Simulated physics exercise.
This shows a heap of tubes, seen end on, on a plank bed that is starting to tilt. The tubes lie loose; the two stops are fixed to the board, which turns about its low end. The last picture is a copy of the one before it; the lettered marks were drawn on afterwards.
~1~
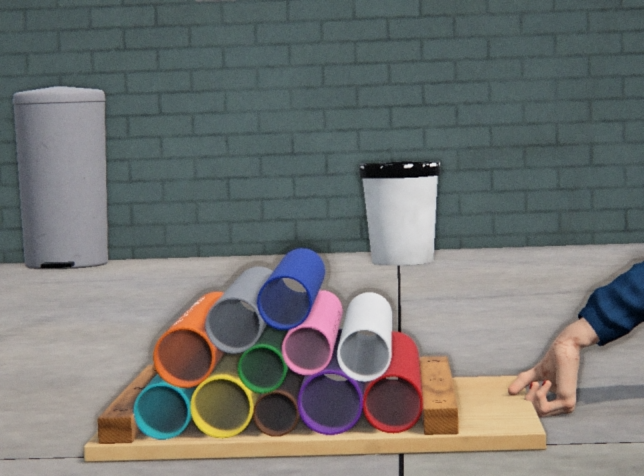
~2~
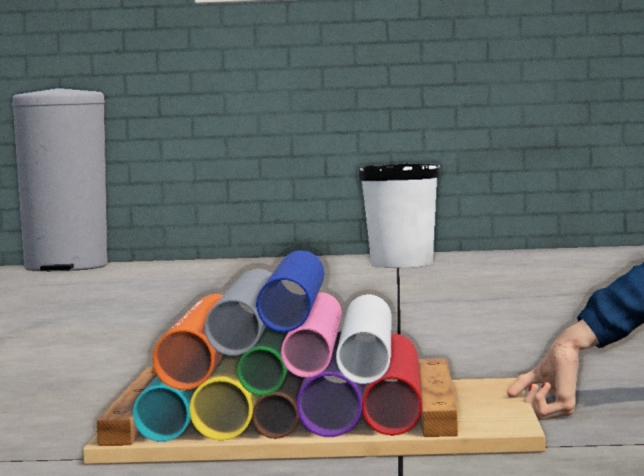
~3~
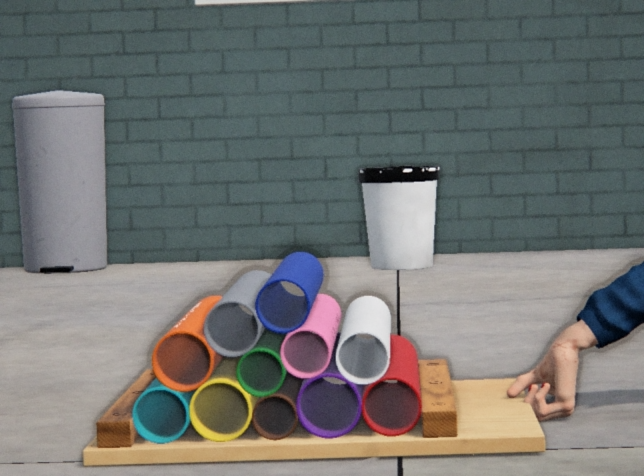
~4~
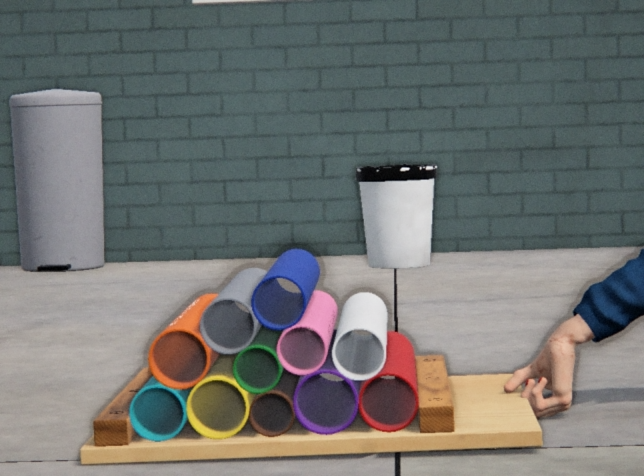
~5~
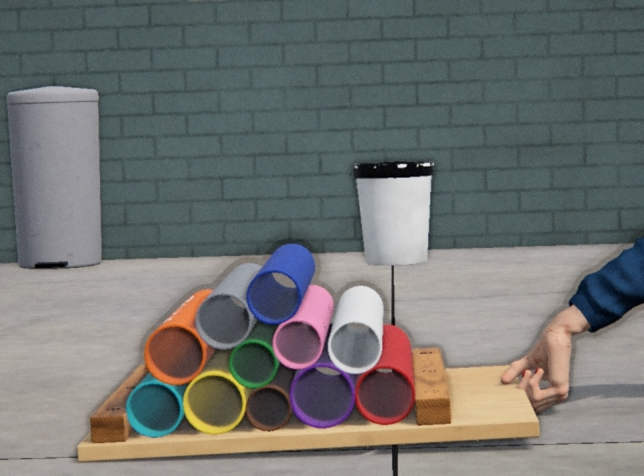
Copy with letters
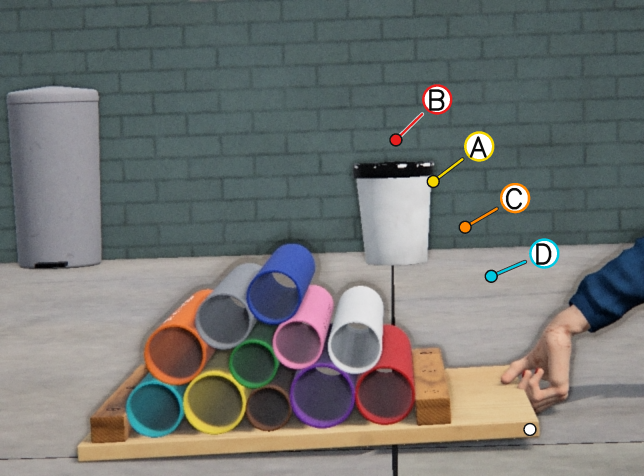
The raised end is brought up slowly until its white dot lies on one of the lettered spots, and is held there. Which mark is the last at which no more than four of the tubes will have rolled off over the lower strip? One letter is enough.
Stop at A.
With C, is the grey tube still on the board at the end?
The grey tube: No.
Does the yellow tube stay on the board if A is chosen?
The yellow tube: Yes.
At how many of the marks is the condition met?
Three of the four.
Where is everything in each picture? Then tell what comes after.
In the first picture, turquoise tube (162, 412); yellow tube (222, 407); brown tube (276, 414).
In the second picture, brown tube (275, 416); purple tube (329, 405).
In the third picture, board (320, 406); green tube (261, 372).
In the fourth picture, board (318, 403); turquoise tube (158, 413); brown tube (272, 414); yellow tube (218, 408).
In the fifth picture, board (314, 397); turquoise tube (154, 409); yellow tube (214, 403).
On the marked copy, A at (434, 182); B at (396, 140); C at (465, 227); D at (491, 276); the white dot at (530, 429).
Following A. Soon after the start, board at 20°.
Later, board at 36°.
In the end, board at 36°, three over the low batten (orange, grey, blue).
As for the rest, B six over the low batten; C three over the low batten (orange, grey, blue); D three over the low batten (orange, grey, blue).
